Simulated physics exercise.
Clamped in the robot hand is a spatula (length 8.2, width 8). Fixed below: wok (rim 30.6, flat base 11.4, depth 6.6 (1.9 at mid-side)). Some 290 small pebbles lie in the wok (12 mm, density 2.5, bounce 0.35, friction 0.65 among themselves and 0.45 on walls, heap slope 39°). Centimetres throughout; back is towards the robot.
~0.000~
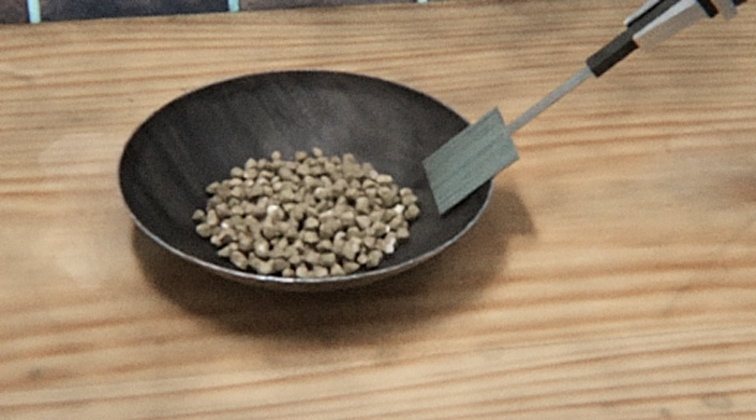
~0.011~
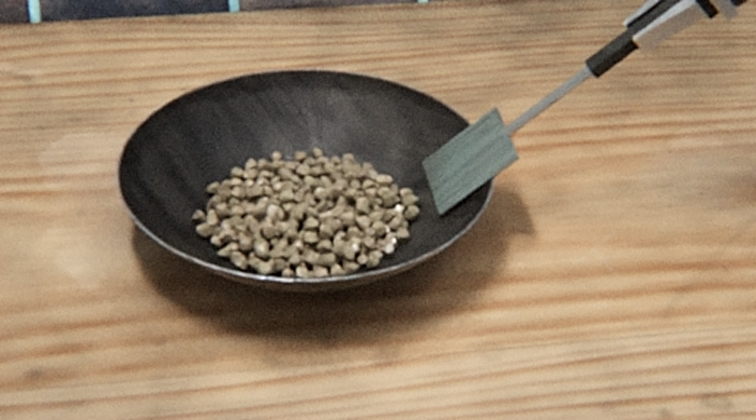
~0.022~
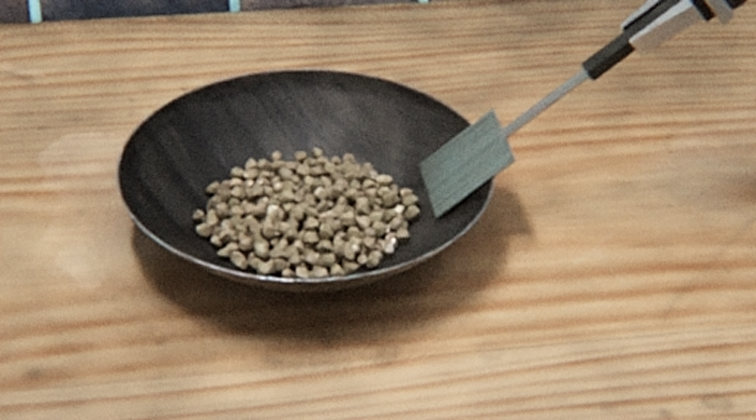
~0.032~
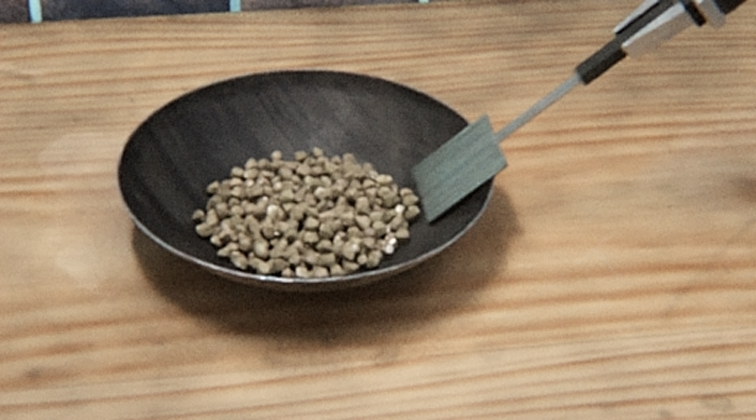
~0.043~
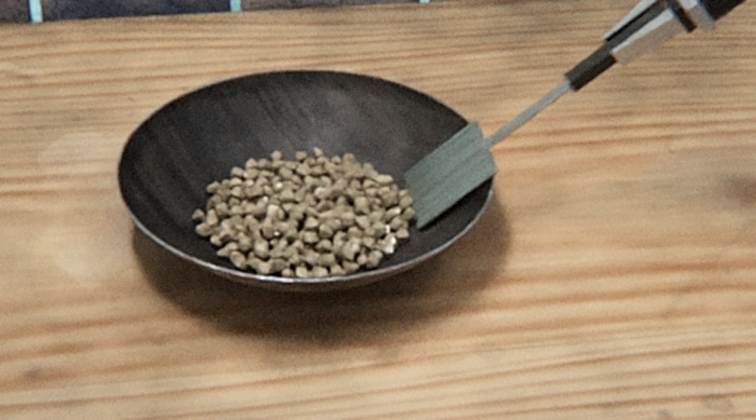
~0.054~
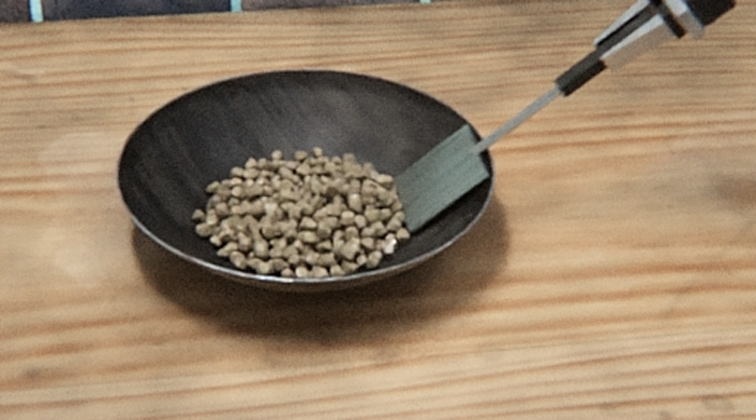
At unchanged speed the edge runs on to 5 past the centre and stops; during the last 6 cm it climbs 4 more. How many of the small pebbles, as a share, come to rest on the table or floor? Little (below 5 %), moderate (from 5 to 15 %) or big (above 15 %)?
A little share, below 5 %, ends on the table or floor.
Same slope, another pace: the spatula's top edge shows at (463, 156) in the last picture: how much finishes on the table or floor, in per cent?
Some 5 per cent.
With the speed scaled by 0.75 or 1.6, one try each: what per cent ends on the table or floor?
Some 0 and 5 per cent.
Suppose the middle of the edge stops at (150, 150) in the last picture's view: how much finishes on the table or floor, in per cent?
About 40 per cent.
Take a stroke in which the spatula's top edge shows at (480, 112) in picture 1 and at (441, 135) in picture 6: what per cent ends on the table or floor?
Some 0 per cent.
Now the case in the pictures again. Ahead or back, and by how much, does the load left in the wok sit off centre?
Roughly 5.5 cm ahead.
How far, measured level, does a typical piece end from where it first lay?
Roughly 6 cm.
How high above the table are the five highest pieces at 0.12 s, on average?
Roughly 5 cm.
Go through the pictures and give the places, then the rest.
The first picture shows the spatula top edge at (509, 131), sloping 40°; upper third of the load around (312, 209), from x 200 to 410, top at y 155; 291 in the wok.
The second picture shows the spatula top edge at (508, 131), sloping 40°; upper third of the load around (312, 209), from x 200 to 410, top at y 155.
The third picture shows the spatula top edge at (505, 134), sloping 40°; upper third of the load around (312, 209), from x 200 to 410, top at y 155.
The fourth picture shows the spatula top edge at (497, 139), sloping 40°; upper third of the load around (312, 209), from x 200 to 410, top at y 155.
The fifth picture shows the spatula top edge at (488, 145), sloping 40°; upper third of the load around (311, 209), from x 200 to 410, top at y 155.
The sixth picture shows the spatula top edge at (478, 150), sloping 40°; upper third of the load around (315, 204), from x 200 to 400, top at y 155; 291 in the wok.
After 0.12 s, sloping 40°, highest piece 6 above the table; 291 in the wok.
After 0.18 s, sloping 40°, highest piece 6 above the table; 291 in the wok.
After 0.41 s, sloping 40°, highest piece 7 above the table; 291 in the wok.
After 1.46 s, sloping 40°, highest piece 6 above the table; 291 in the wok.
In the end, 291 in the wok. That is 0 % on the table or floor.
